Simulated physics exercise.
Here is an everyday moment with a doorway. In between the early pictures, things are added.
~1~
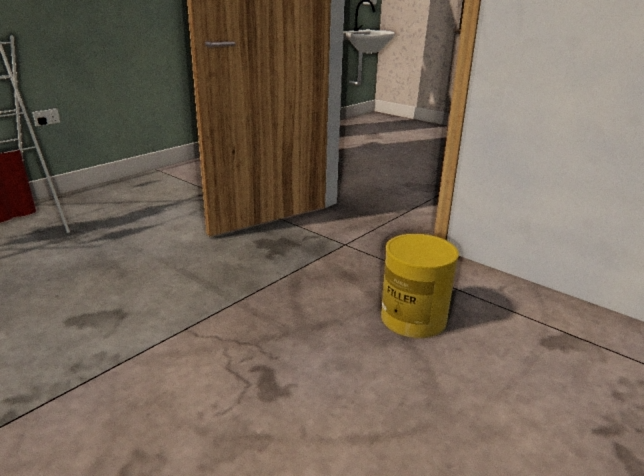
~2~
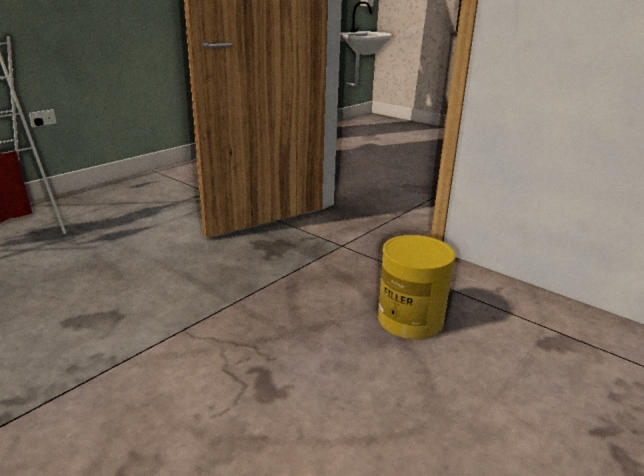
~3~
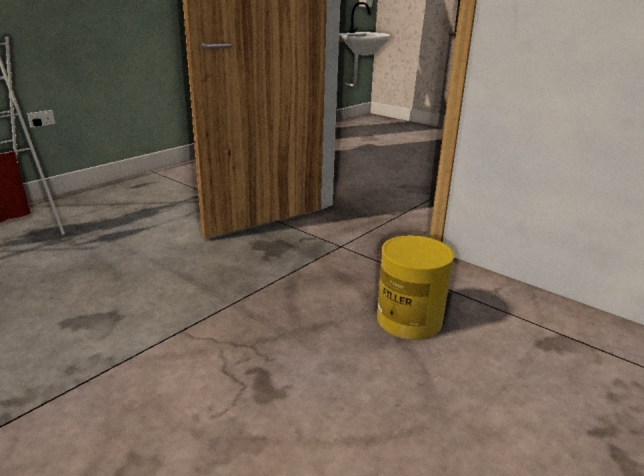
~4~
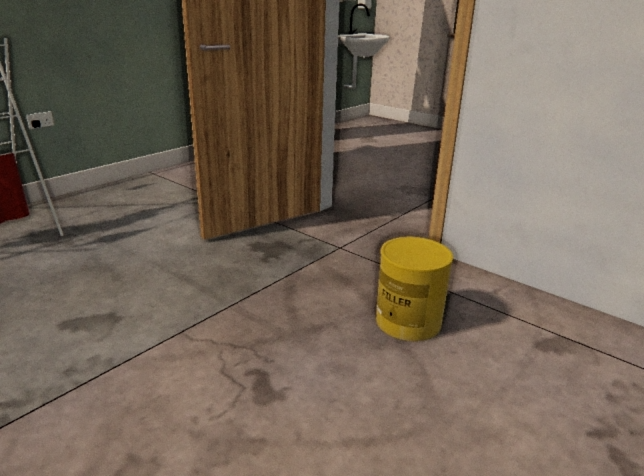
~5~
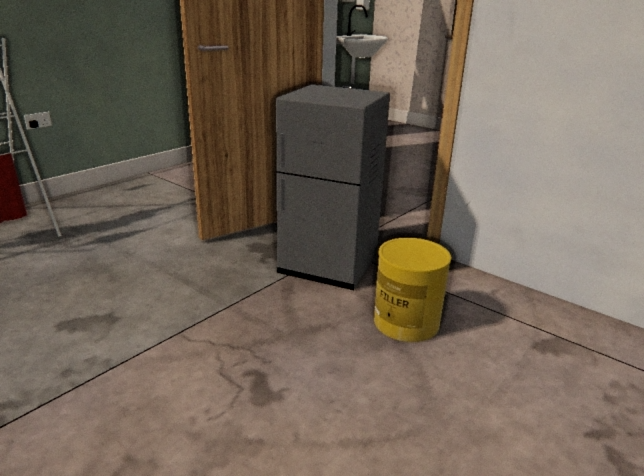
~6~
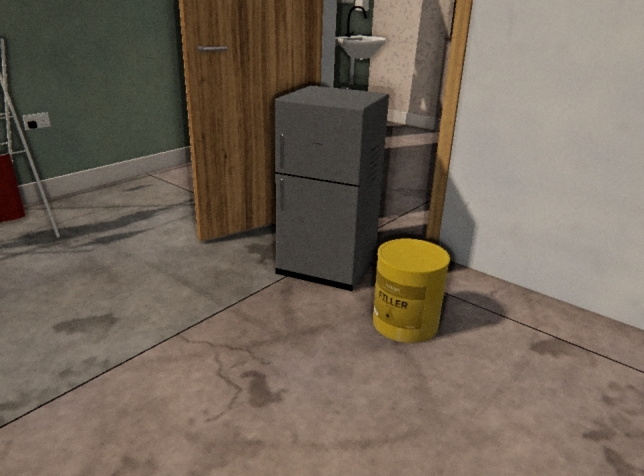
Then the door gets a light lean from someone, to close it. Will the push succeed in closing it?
No, the door gets stuck open.
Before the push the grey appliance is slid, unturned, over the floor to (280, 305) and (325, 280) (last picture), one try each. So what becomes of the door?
Door, in order of tries: Fully closed, obstructed.
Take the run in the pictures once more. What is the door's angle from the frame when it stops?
I'd say it stays open by roughly 65 degrees.
Then, 0.60 s on from there, open by 90°.
Then, 0.90 s on from there, open by 75°.
In the end, open by 64°; both unmoved. At the end, from the last picture's camera, grey appliance near (332, 186).
